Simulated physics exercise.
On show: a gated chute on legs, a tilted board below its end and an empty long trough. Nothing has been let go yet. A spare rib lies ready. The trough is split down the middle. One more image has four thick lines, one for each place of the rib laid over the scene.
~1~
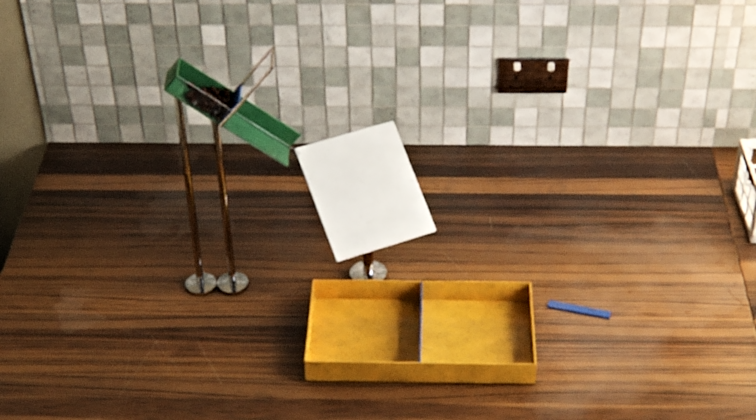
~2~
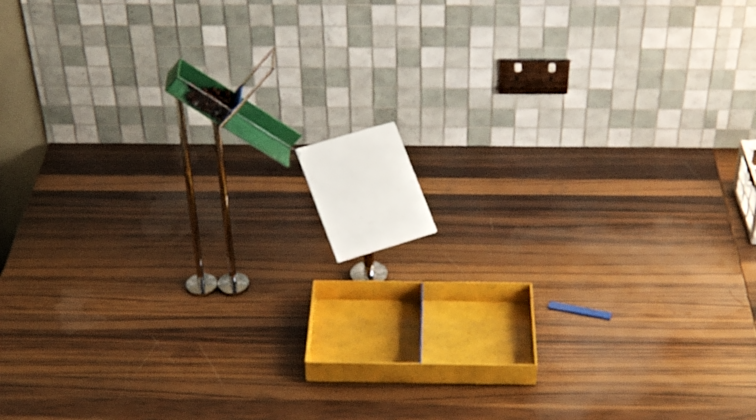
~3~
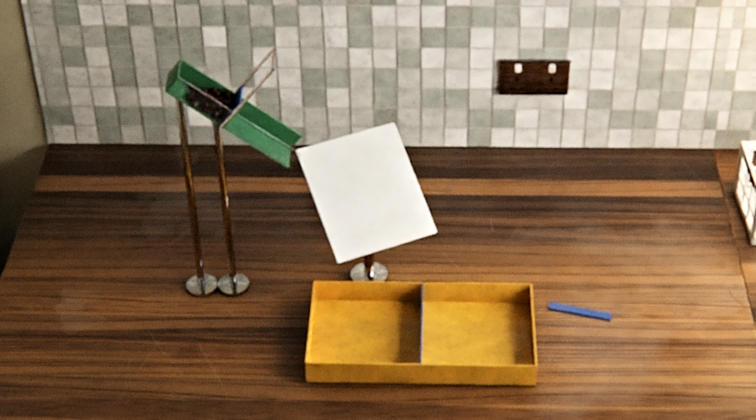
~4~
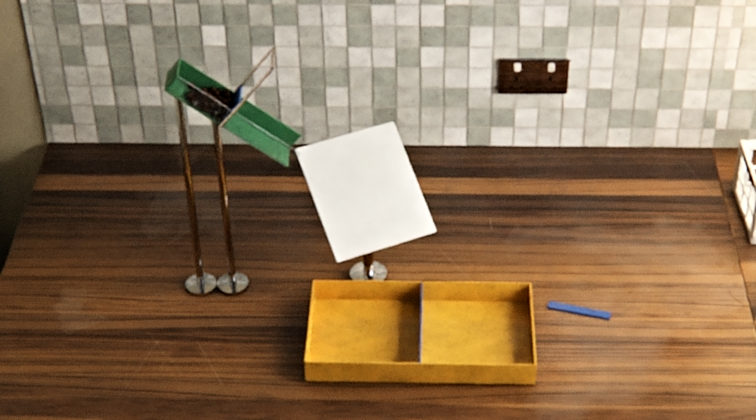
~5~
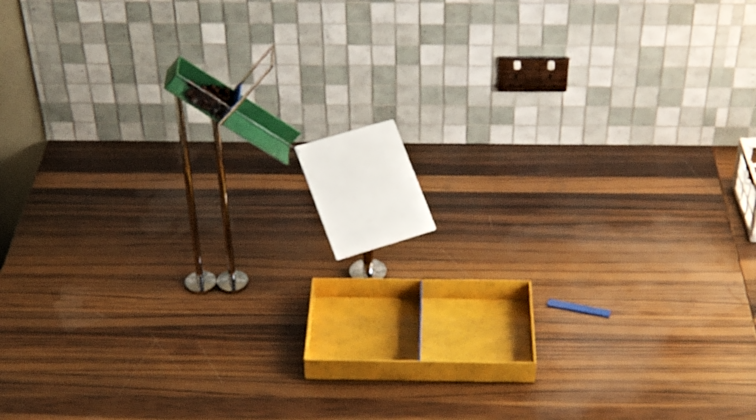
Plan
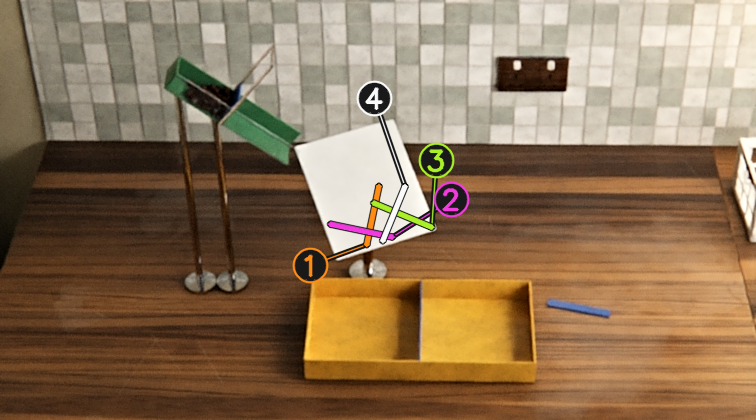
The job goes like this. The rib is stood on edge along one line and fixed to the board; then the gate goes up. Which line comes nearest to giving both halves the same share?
I would pick line 3.
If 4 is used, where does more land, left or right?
More lands on the left.
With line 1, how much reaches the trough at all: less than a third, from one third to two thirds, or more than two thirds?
Line 1 gives more than two thirds.
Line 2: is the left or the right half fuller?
The right half.
On the marked copy, line 1 from (378, 186) to (366, 244); line 2 from (330, 224) to (392, 237); line 3 from (373, 203) to (431, 227); line 4 from (405, 186) to (382, 240).
With 1, of what is caught, the bulk in the left half, a small share in the right.
With 2, of what is caught, a small share in the left half, all but a few in the right.
With 3, of what is caught, close to a third in the left half, close to two thirds in the right.
With 4, of what is caught, the bulk in the left half, close to a quarter in the right.
